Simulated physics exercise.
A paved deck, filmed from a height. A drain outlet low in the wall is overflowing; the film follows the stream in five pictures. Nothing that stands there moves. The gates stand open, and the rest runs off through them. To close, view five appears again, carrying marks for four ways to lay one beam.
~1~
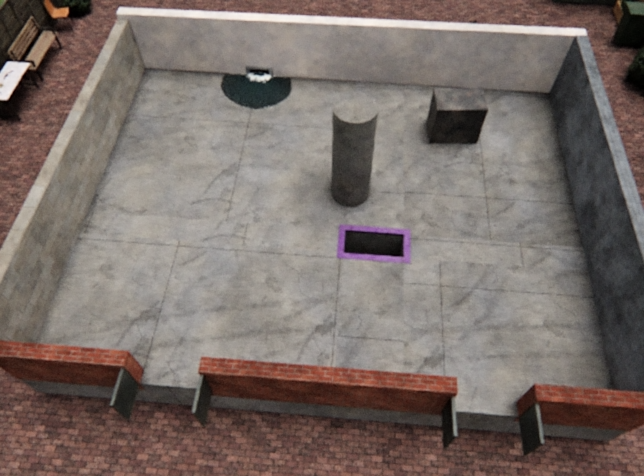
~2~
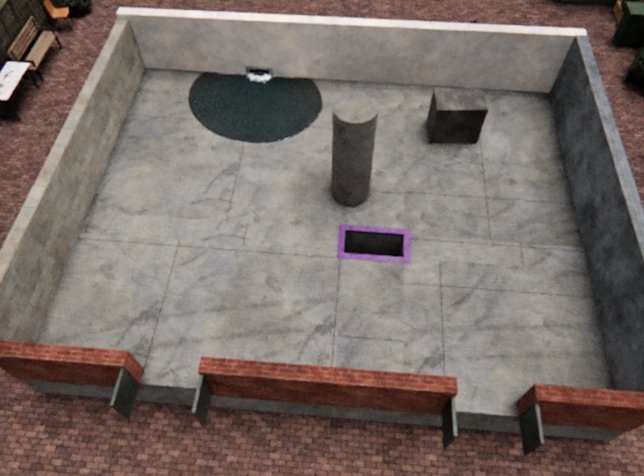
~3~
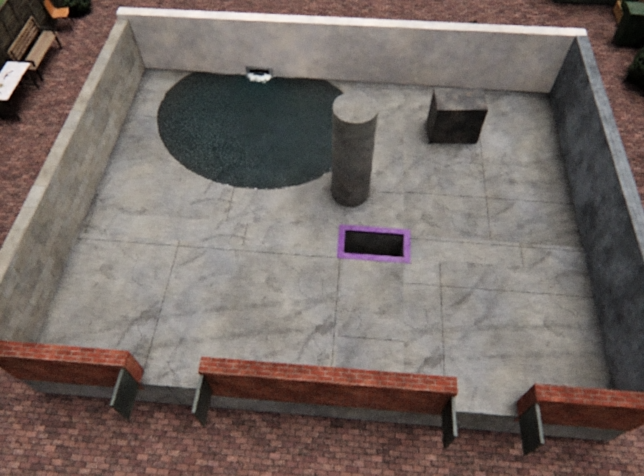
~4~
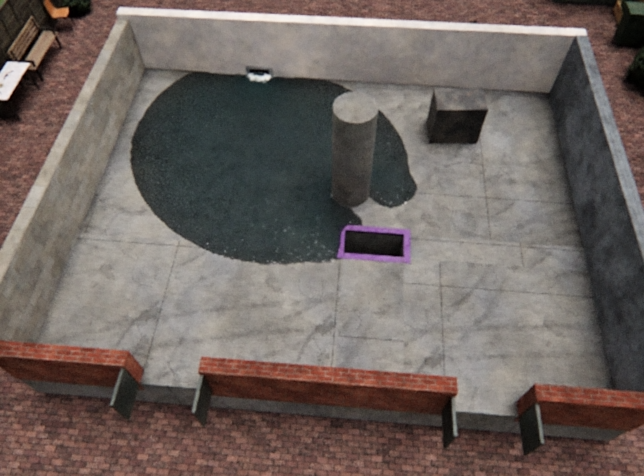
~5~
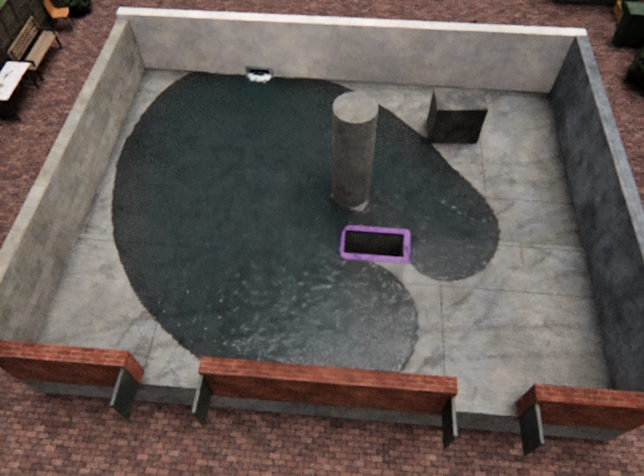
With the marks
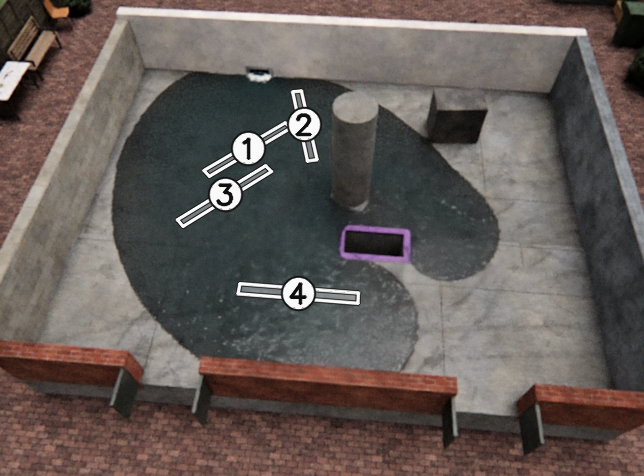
Dark water spreads from an outfall at the back wall across a walled, paved deck, widening into a rounded pool. It reaches the round pillar and wraps past it toward the right, nearing the purple-edged pit. Finally it surrounds much of the pit, runs into it, and extends to the front brick wall.
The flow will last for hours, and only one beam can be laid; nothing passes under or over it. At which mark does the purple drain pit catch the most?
Use position 4.
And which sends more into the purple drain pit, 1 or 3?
That would be 3.
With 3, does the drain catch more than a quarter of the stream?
No, it does not.
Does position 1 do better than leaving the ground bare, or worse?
Position 1 is worse.
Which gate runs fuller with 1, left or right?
The right one.
On the marked copy, 1 from (206, 173) to (288, 125); 2 from (297, 91) to (312, 160); 3 from (180, 223) to (268, 168); 4 from (239, 288) to (358, 298).
Choosing 1, about 7 % of the stream runs into the purple drain pit, about 88 % out by the gates.
Choosing 2, about 12 % of the stream runs into the purple drain pit, about 83 % out by the gates.
Choosing 3, about 12 % of the stream runs into the purple drain pit, about 82 % out by the gates.
Choosing 4, about 18 % of the stream runs into the purple drain pit, about 78 % out by the gates.
